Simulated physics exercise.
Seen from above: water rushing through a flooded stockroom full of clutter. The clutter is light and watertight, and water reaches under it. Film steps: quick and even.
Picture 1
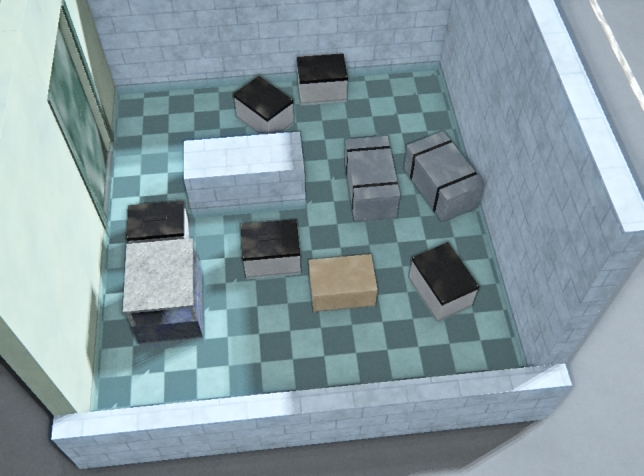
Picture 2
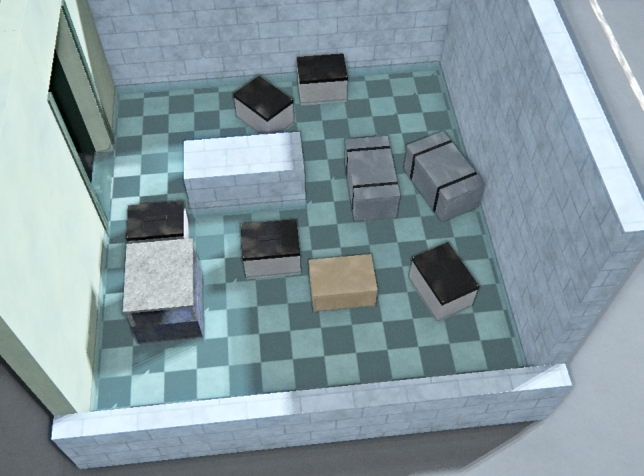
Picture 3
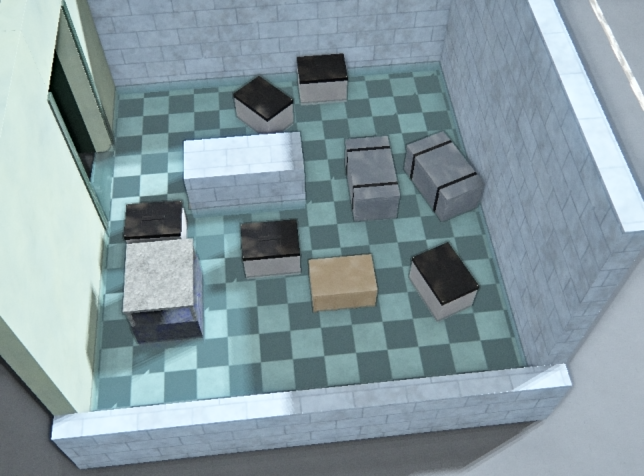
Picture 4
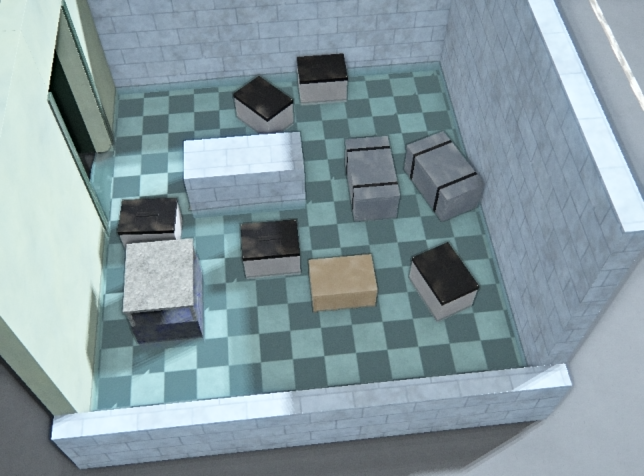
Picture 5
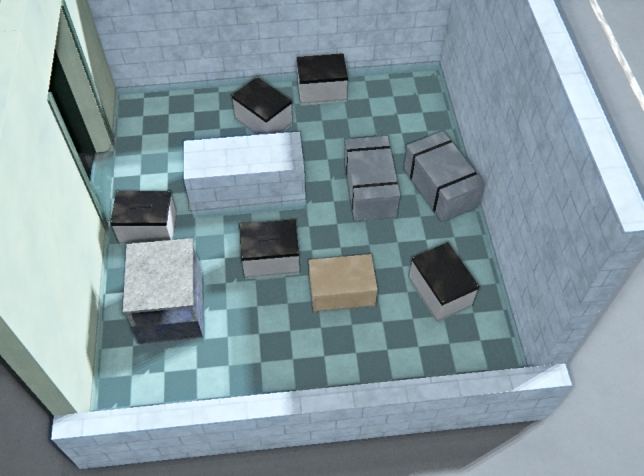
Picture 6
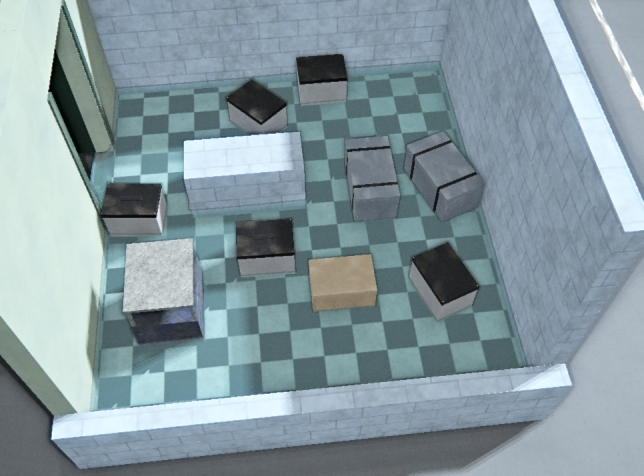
Dark-topped chest at left sliding slowly toward the open doorway in a tiled, walled stockroom, two others then shifting slightly.
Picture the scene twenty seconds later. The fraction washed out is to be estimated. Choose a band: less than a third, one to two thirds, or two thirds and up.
One to two thirds.
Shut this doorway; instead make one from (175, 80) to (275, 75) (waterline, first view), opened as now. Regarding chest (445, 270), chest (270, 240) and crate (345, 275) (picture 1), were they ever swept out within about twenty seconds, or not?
Going through them, number one is held back, number two is held back and number three is held back.
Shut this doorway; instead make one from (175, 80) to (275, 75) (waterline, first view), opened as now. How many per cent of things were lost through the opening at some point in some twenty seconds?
About 50 %.
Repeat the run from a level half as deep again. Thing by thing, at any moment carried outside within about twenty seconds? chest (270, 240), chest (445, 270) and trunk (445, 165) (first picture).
Item by item: Exits, retained and retained.
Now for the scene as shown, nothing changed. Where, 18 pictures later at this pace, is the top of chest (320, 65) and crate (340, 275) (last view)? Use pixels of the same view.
(206, 79) and (313, 255), roughly.
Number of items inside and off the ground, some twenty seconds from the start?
It adds up to 4.
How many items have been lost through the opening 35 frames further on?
The count is 3.
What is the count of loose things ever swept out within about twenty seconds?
That works out to 4.
A moment on, 1 of 8 are out; 7 afloat.
Next, 3 of 8 are out; 5 afloat.
Later, 3 of 8 are out; 5 afloat.
In the end, 4 of 8 are out; 4 afloat.
